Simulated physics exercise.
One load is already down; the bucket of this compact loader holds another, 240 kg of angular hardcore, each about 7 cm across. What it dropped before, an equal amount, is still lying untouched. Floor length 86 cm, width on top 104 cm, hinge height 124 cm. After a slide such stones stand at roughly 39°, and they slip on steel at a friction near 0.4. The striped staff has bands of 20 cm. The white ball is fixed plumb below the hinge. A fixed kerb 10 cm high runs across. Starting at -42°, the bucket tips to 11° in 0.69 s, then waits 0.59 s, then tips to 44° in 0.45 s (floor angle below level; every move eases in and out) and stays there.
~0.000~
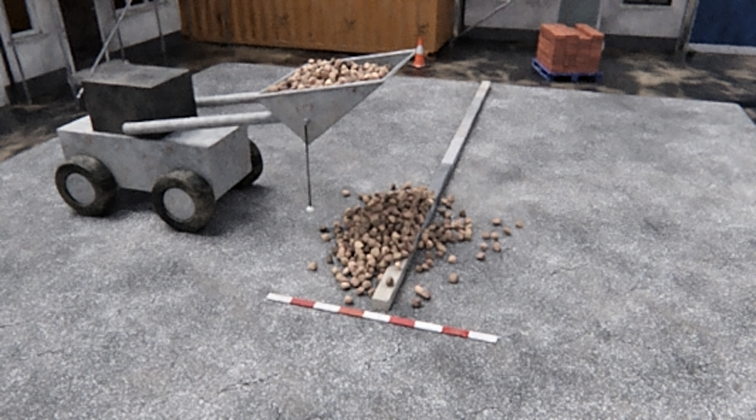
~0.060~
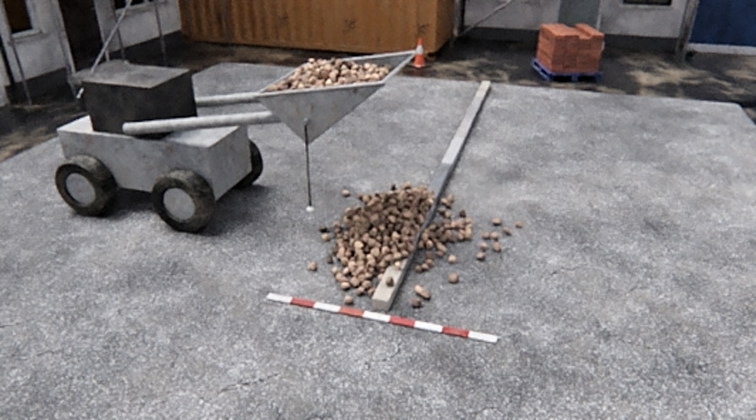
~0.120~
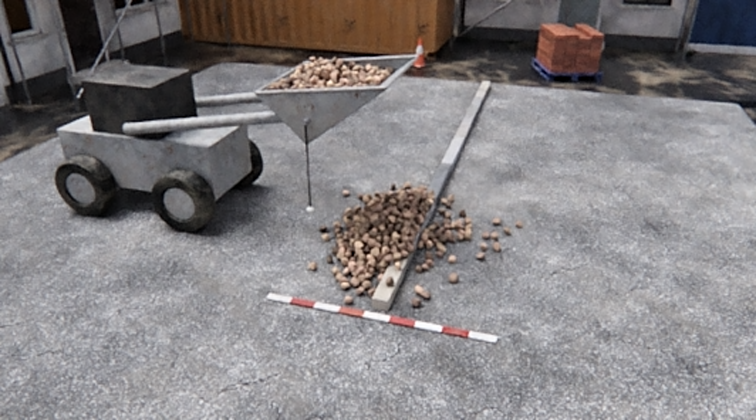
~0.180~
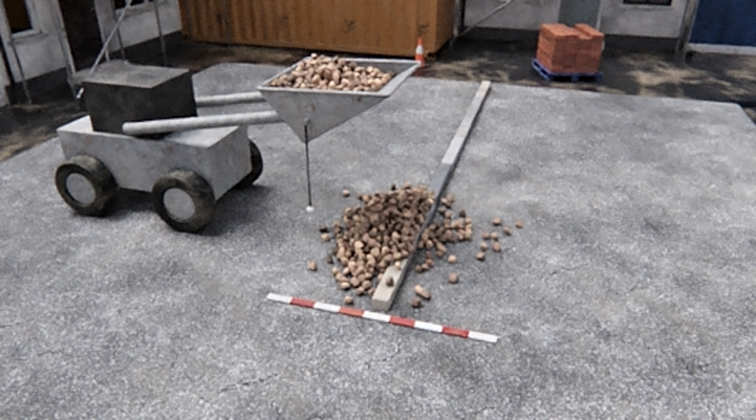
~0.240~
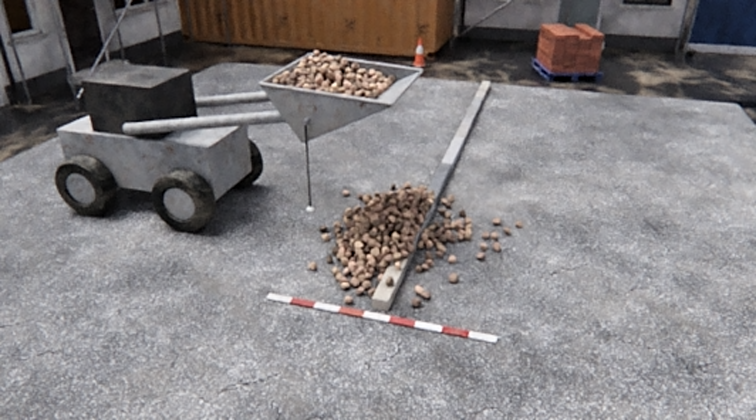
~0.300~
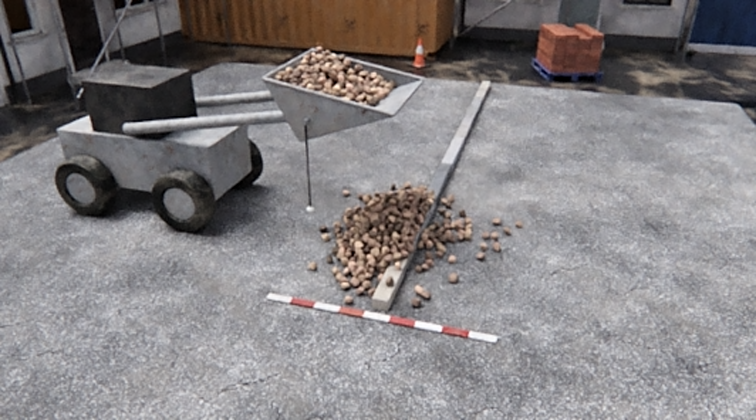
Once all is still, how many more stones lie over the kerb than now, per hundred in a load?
About 66 per cent.
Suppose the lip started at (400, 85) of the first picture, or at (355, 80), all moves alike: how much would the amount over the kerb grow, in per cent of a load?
Near 85 per cent from the first place, 20 from the second.
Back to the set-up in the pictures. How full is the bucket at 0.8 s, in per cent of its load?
About 100 per cent.
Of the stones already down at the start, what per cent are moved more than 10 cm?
About 5 per cent.
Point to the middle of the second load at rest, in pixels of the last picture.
Around (432, 230).
After 0.5 s the floor is at 3°; in per cent of one load, 100 in the bucket, 90 on this side of the kerb, 10 over the kerb; the foremost stones are at (496, 237).
After 0.8 s the floor is at 11°; in per cent of one load, 100 in the bucket, 90 on this side of the kerb, 10 over the kerb; the foremost stones are at (496, 237).
After 2.2 s the floor is at 44°; in per cent of one load, 14 in the bucket, 155 on this side of the kerb, 31 over the kerb; the foremost stones are at (496, 237).
After 4.7 s the floor is at 44°; in per cent of one load, 0 in the bucket, 124 on this side of the kerb, 76 over the kerb; the foremost stones are at (545, 256). Net gain over the kerb, 66.
